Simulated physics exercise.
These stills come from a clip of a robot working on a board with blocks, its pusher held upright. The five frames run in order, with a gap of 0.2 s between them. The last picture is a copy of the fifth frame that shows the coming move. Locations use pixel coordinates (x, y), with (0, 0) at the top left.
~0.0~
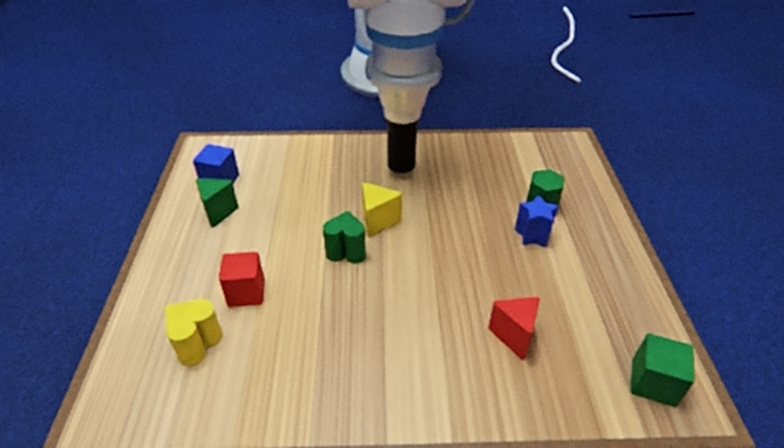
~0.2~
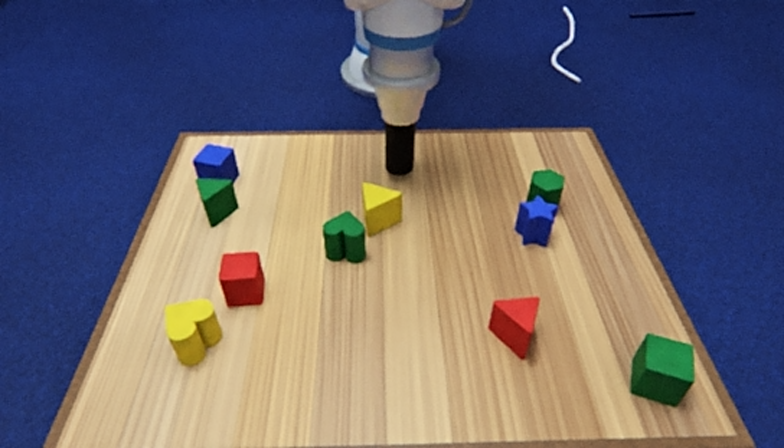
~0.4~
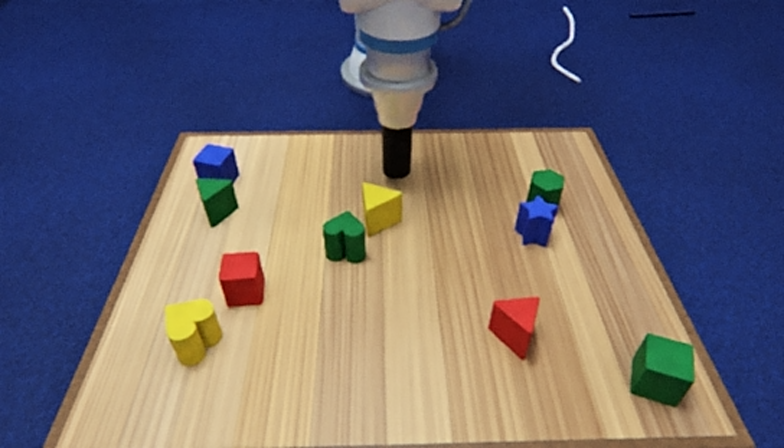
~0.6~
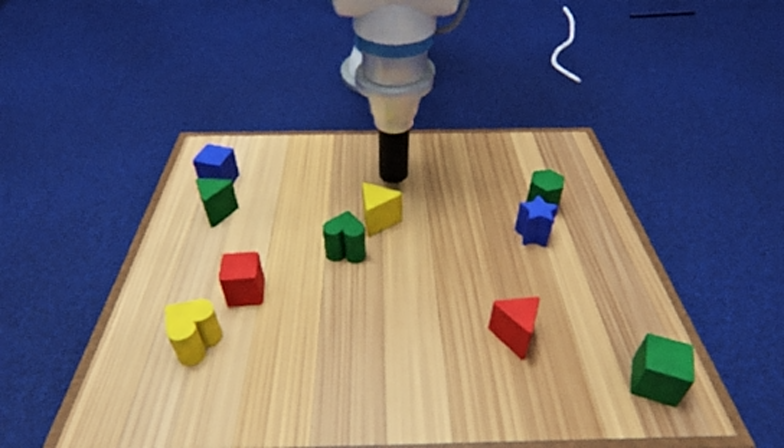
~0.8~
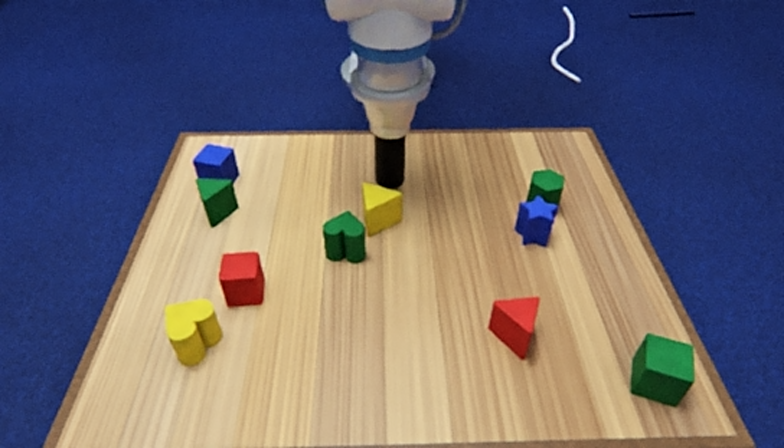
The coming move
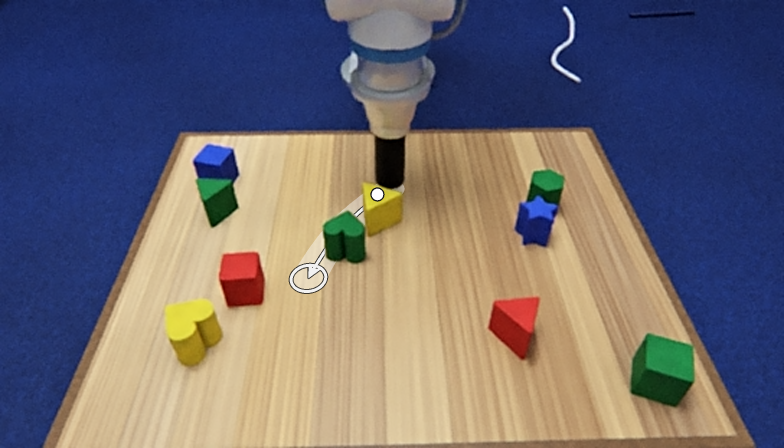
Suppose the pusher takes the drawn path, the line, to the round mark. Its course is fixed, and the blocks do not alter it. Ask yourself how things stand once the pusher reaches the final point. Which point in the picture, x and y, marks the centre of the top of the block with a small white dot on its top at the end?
At the end it should sit near (372, 208).
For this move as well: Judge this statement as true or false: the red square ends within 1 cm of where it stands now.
The statement is true.
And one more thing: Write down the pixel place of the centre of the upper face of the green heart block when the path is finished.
Its top middle is near (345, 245).
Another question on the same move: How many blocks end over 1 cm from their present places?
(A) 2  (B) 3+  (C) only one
Option A.
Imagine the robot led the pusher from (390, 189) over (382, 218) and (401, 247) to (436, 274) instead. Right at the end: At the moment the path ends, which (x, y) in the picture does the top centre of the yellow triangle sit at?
If I read the scene right, the answer is (381, 237).
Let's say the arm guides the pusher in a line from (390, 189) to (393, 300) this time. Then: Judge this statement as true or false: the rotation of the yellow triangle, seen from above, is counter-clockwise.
The statement is incorrect.
Drawn move, from (390, 189) via (345, 226), ending at (308, 278); the dot is on the yellow triangle.
The first path, step by step. One third of the way, pusher at (358, 204); yellow triangle at (373, 202), turned 50° anticlockwise.
Two thirds of the way, pusher at (330, 234); green heart block at (344, 235); yellow triangle at (373, 208), turned 75° anticlockwise.
At the end, pusher at (307, 269); red square still; green heart block at (345, 245), turned 30° anticlockwise; yellow triangle at (373, 208), turned 75° anticlockwise.
